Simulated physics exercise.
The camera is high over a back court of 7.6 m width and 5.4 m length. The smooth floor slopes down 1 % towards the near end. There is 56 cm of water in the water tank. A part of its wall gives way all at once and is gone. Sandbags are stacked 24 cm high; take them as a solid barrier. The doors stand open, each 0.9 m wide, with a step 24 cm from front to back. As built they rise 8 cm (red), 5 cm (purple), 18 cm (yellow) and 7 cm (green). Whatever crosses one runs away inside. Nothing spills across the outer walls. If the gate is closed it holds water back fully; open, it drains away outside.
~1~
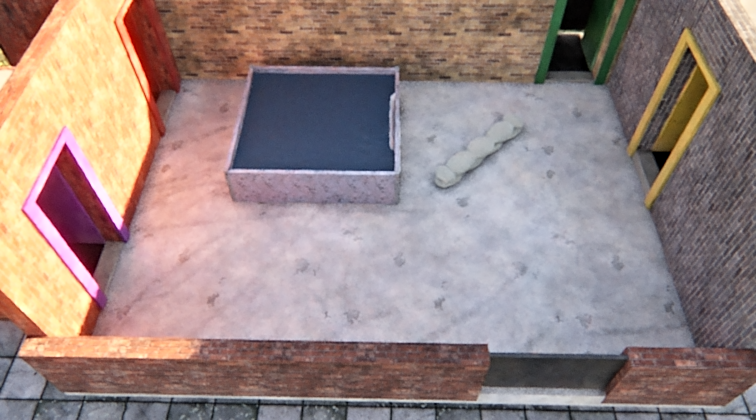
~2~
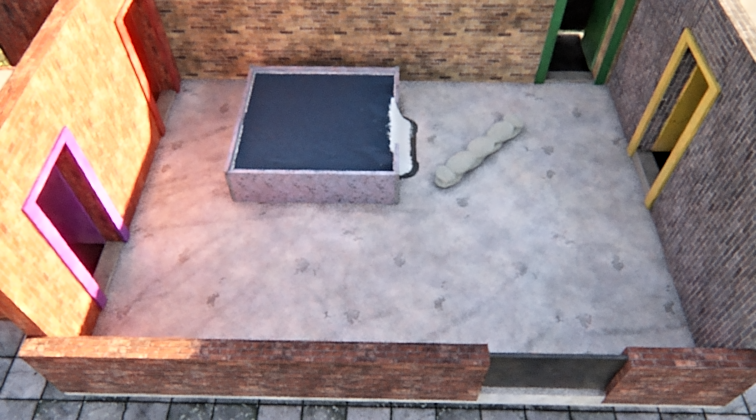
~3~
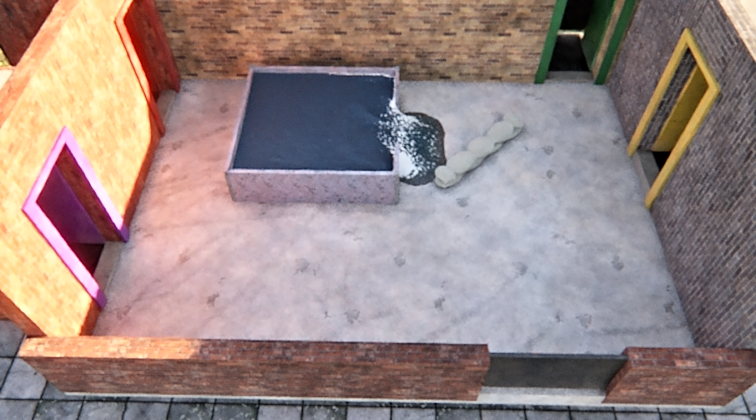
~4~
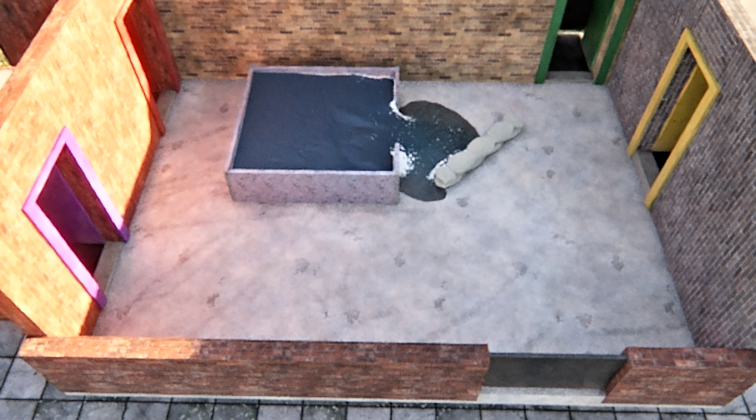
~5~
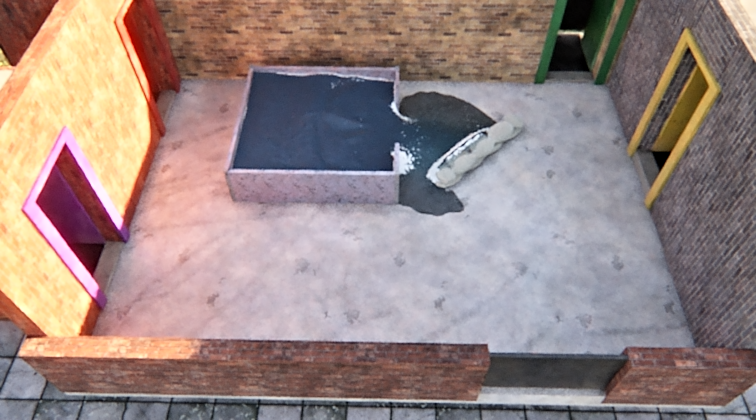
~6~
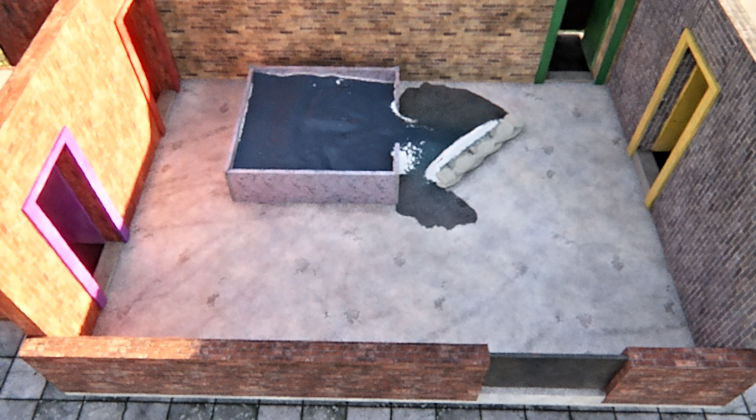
In a brick-walled court with purple, red, green and yellow doorways, a raised tank of dark water stands near a slanting row of sandbags. The tank's right side opens and water pours out in white froth, spreads across the floor to the sandbags, then fans out behind and in front of them.
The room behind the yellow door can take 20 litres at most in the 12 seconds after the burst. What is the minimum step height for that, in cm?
Close to 5.5 cm is just enough.
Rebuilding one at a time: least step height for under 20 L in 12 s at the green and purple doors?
About 21 cm at green and 7.0 cm at purple.
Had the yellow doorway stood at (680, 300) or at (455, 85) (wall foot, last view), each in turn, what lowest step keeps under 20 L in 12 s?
About 7.5 and 22 cm.
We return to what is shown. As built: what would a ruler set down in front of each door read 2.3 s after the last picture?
Depths in cm: Red 0, purple 0, yellow 6, green 20.
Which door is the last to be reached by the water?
It is the purple one.
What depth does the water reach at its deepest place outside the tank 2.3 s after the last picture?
Roughly 35 cm.
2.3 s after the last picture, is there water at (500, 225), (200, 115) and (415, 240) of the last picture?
In that order: Wet, dry, under water.
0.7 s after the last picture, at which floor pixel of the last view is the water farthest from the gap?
Near (578, 89).
Then, 0.7 s after the last picture water covers 20 % of the floor, deepest (40 cm) near (450, 164); it has not reached the yellow door.
Then, 2.3 s after the last picture water covers 50 % of the floor, deepest (35 cm) near (598, 89); 6 cm at the yellow door, 0 litres in over its 18 cm step.
Then, 11.3 s after the last picture water covers 95 % of the floor, deepest (13 cm) near (97, 366); 5 cm at the yellow door, 0 litres in over its 18 cm step.
At the yellow door as built, the water peaked near 9 cm, 3.3 s after the last picture.
Run again over the same 12 s with other heights there, 27 litres in over 5 cm, 16 litres over 6 cm. The limit of 20 litres is kept from about 5.5 cm up.
